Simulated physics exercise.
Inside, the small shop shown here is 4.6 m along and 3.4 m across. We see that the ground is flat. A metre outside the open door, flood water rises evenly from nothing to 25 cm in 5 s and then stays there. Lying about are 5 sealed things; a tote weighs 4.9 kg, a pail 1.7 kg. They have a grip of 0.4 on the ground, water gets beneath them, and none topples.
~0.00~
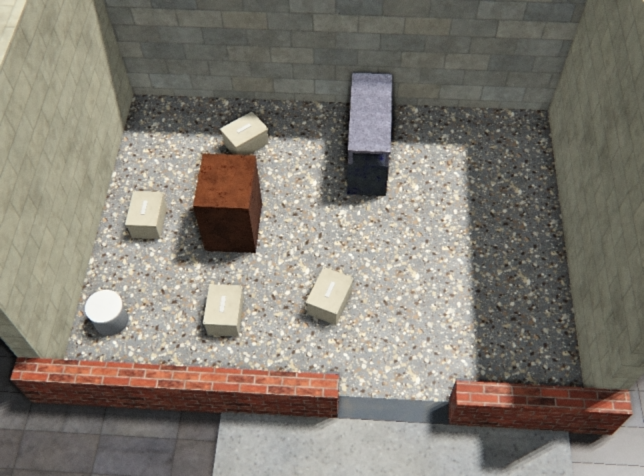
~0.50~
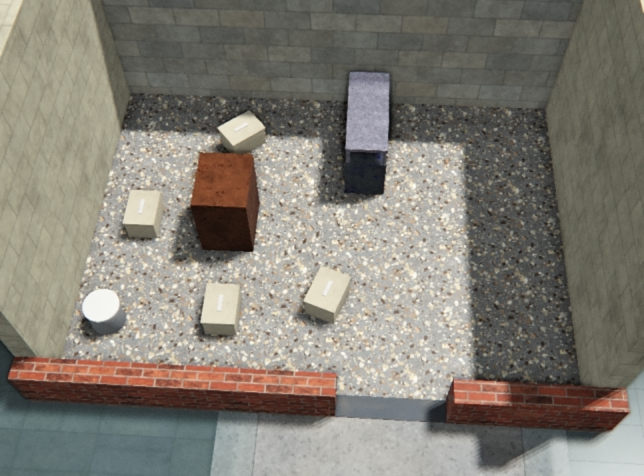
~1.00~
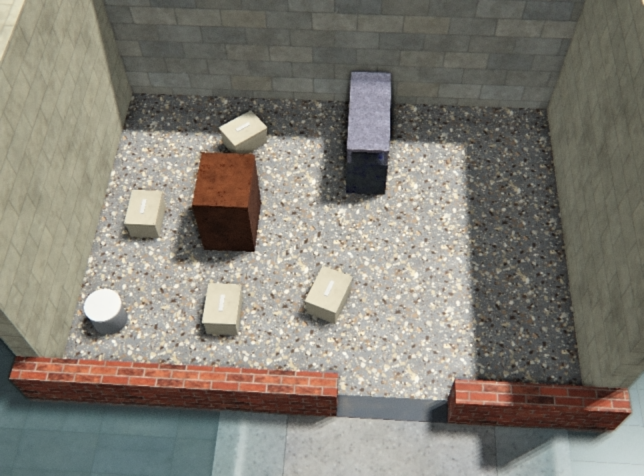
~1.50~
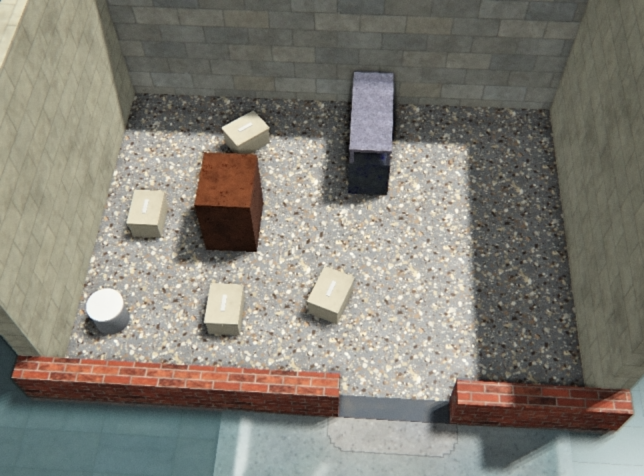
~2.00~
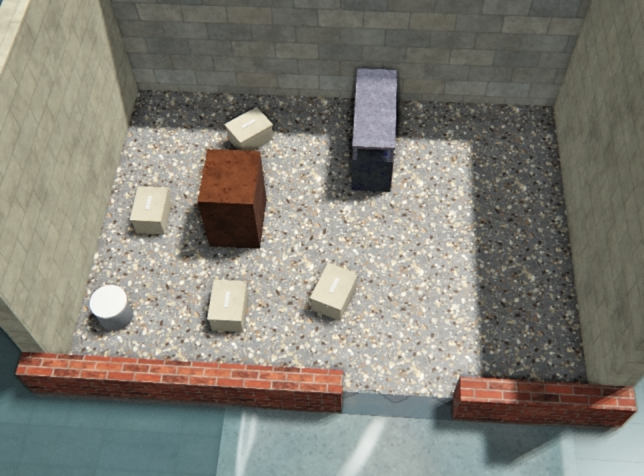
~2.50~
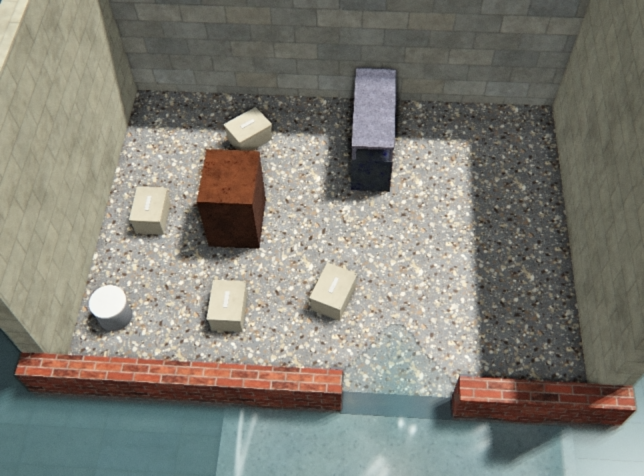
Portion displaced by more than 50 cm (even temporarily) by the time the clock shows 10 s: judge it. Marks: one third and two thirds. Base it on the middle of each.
A fair number move that far, a third to two thirds.
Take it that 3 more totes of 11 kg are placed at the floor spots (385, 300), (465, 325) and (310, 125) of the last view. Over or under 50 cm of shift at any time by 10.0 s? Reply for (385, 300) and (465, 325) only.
In turn: Beyond the mark, within the mark.
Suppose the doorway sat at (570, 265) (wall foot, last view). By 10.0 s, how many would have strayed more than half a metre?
That would give 5.
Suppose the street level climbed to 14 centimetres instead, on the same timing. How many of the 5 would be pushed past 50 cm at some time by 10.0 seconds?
Result: 1.
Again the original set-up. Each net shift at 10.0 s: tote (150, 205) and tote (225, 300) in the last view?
In turn: 40 cm, 0 cm.
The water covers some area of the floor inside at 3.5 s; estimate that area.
Some 2.5 m2 of it.
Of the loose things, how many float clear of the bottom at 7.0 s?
Count at that moment: 1.
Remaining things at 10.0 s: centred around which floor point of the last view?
Mean floor pixel: About (163, 241).
After 3.5 s 0 of 5 are over 50 cm from their spots; 0 afloat.
After 4.5 s 1 of 5 are over 50 cm from their spots; 0 afloat.
After 7.0 s 1 of 5 are over 50 cm from their spots; 1 afloat.
After 10.0 s 2 of 5 are over 50 cm from their spots, and 2 have been at some point; 4 afloat.
